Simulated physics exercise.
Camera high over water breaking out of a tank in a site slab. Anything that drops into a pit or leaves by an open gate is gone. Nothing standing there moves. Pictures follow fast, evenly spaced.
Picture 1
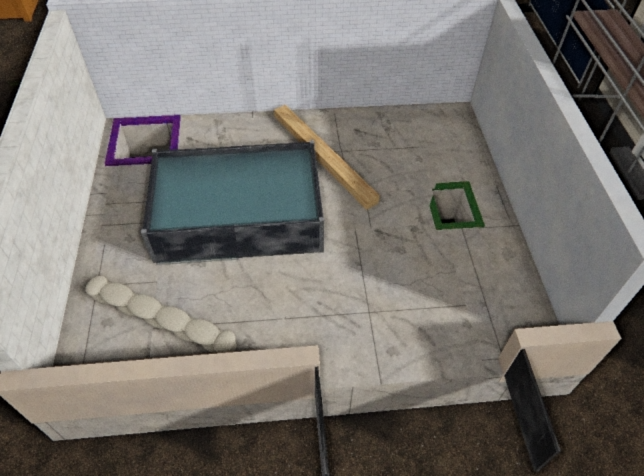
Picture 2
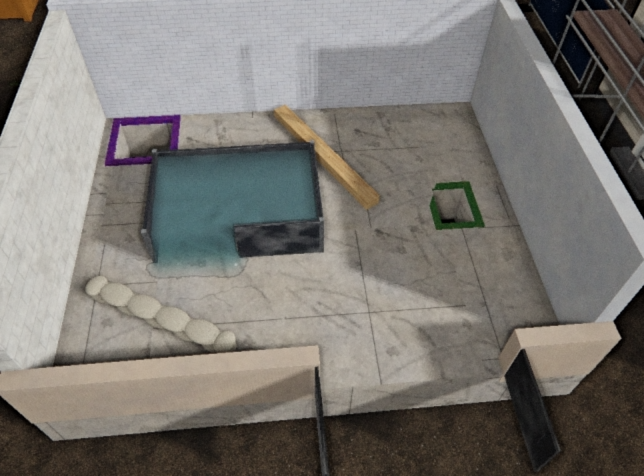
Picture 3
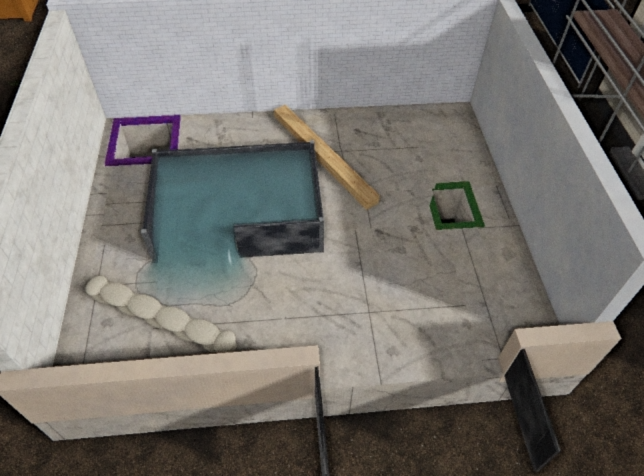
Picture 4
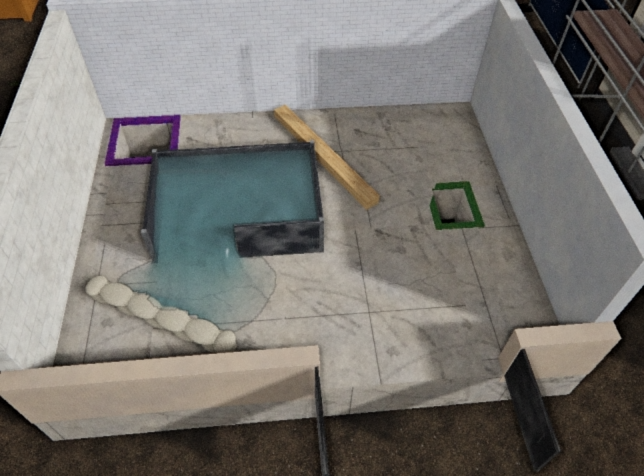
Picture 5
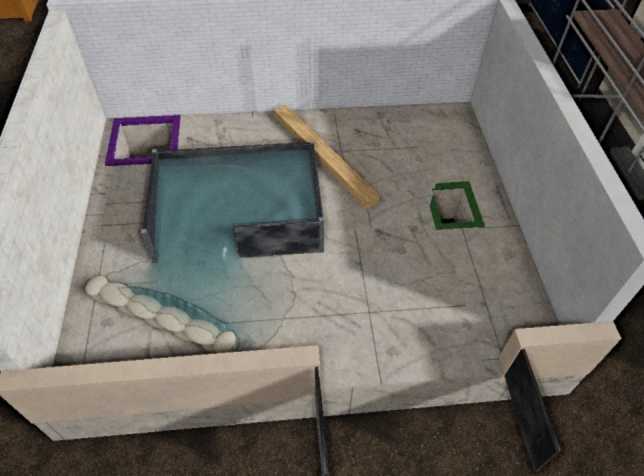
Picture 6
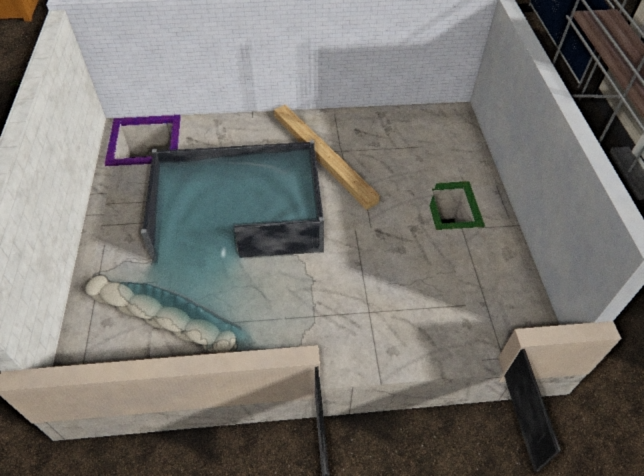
A walled slab of pale, cracked stone is seen from high above, with brown ground outside and the camera still. A dark-edged tank of teal water sits left of centre, with a purple-framed hole behind it at left, a wooden plank and green-framed hole to the right, and a row of pale sandbags in front. The tank's front opens at its left part, and water pours out, spreads forward and pools along the sandbags.
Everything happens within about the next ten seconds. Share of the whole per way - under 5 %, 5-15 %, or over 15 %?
Gate over 15 %, green pit 5-15 %, purple pit 5-15 %.
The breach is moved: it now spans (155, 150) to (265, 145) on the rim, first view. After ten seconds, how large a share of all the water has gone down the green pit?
Green takes 2 in a hundred.
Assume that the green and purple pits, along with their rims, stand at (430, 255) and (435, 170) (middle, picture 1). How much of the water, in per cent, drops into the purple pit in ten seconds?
The purple pit takes 2 per cent.
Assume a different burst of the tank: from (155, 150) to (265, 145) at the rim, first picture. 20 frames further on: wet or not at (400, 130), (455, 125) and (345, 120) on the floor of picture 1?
Going point by point: Waterlogged, waterlogged, waterlogged.
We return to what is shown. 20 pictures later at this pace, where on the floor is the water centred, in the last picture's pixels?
Centre of mass: Roughly (240, 266).
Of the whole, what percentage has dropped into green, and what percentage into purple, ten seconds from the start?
About 8 %, then about 8 %.
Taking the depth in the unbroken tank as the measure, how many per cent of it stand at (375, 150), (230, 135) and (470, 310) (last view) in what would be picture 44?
My figures are about 0, 2 and 6 percent.
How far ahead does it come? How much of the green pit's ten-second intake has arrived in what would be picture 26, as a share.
My estimate is close to 0 per cent.
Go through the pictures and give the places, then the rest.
In the first frame, the water tank at (235, 188) is whole and still.
In the second frame, the front is at (154, 269), out from the gap at (196, 247).
In the third frame, water pours out at (197, 249) and has run to (237, 294).
In the fourth frame, water pours out at (197, 250) and has run to (228, 329).
In the fifth frame, the front is at (250, 347), out from the gap at (197, 250).
In the sixth frame, water pours out at (197, 250) and has run to a hidden place.
A moment on, water covers 20 % of the floor; the gate 0 %, the green pit 0 %, the purple pit 0 %.
Next, water covers 40 % of the floor; the gate 2 %, the green pit 0 %, the purple pit 0 %.
Then, water covers 55 % of the floor; the gate 6 %, the green pit 0 %, the purple pit 1 %.
Later, water covers 70 % of the floor; the gate 12 %, the green pit 2 %, the purple pit 5 %.
In the end, water covers 85 % of the floor; the gate 18 %, the green pit 8 %, the purple pit 8 %.
